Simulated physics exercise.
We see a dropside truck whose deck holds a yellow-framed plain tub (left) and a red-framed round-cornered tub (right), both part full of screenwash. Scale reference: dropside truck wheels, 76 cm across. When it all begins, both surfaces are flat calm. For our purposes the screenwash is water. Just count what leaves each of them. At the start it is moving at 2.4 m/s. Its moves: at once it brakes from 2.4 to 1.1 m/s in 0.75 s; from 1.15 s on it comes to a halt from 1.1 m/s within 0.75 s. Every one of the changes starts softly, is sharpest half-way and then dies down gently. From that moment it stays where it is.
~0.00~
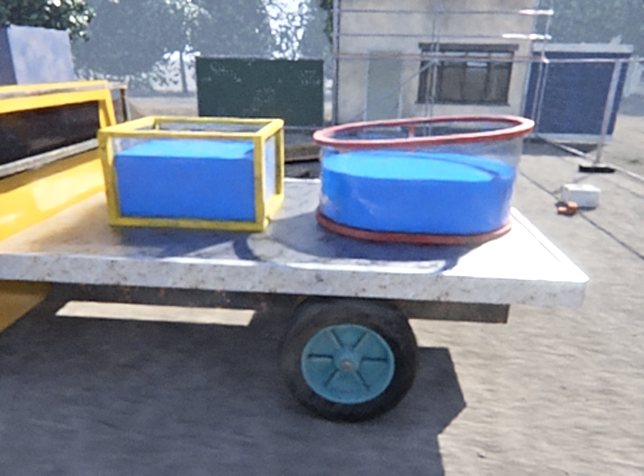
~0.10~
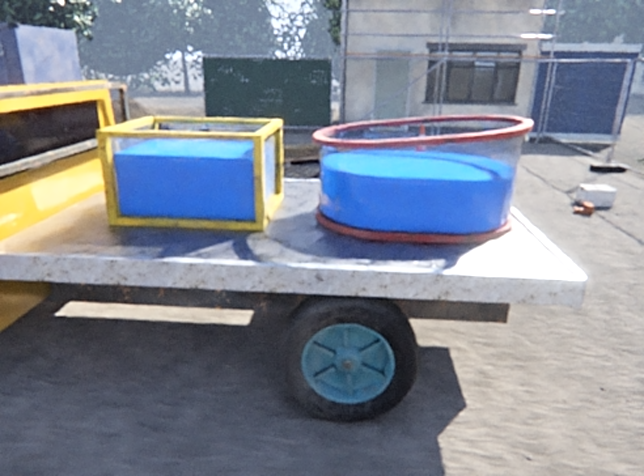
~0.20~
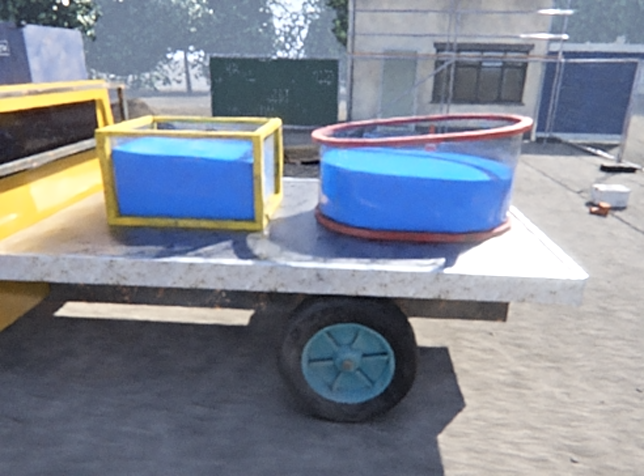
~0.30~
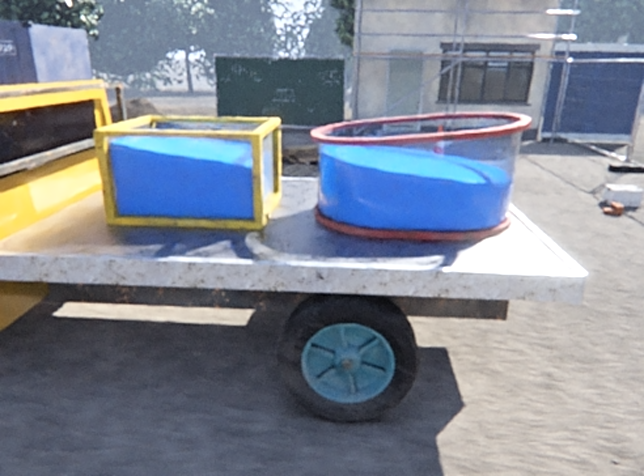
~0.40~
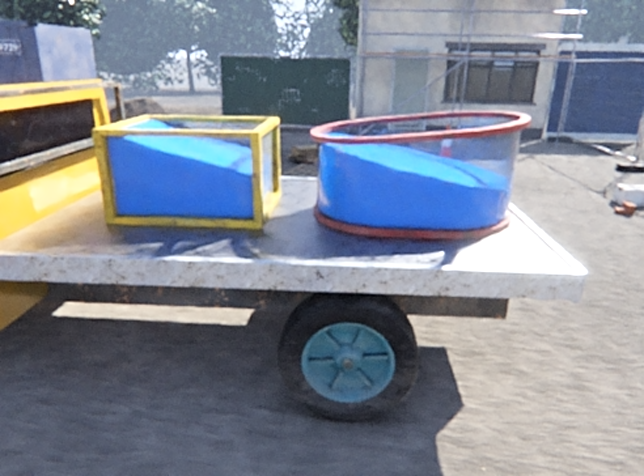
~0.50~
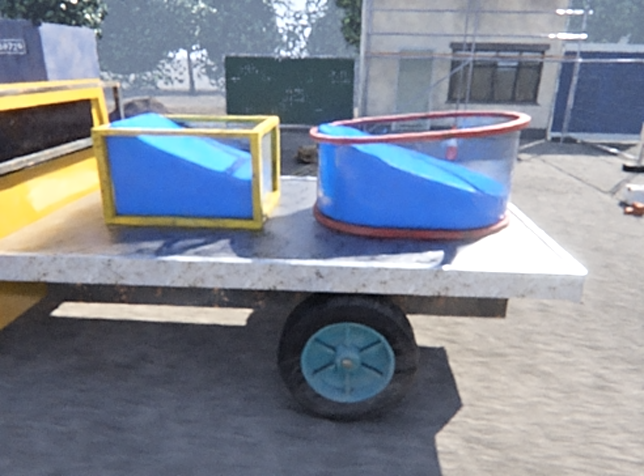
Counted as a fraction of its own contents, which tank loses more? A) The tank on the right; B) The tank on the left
The tank on the left.
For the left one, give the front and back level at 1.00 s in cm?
At the front 32 cm, at the back 48 cm.
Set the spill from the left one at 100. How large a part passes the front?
It comes to about 90 per cent of the spill.
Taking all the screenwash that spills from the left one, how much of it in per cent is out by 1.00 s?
About 10 percent at that moment.
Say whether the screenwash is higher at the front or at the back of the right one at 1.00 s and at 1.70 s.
It sits at the forward end first, and later at the forward end.
By 1.00 s the left one has lost 1 per cent, over the front (front 32 cm, back 48 cm); the right one has lost 1 per cent, over the front (front 36 cm, back 25 cm).
By 1.70 s the left one has lost 1 per cent, over the front (front 66 cm, back 20 cm); the right one has lost 1 per cent, over the front (front 38 cm, back 25 cm).
By 2.40 s the left one has lost 10 per cent, over the front (front 21 cm, back 59 cm); the right one has lost 5 per cent, over the front (front 27 cm, back 36 cm).
By 4.89 s the left one has lost 11 per cent, over the front, a little elsewhere; the right one has lost 8 per cent, over the front, a little elsewhere.
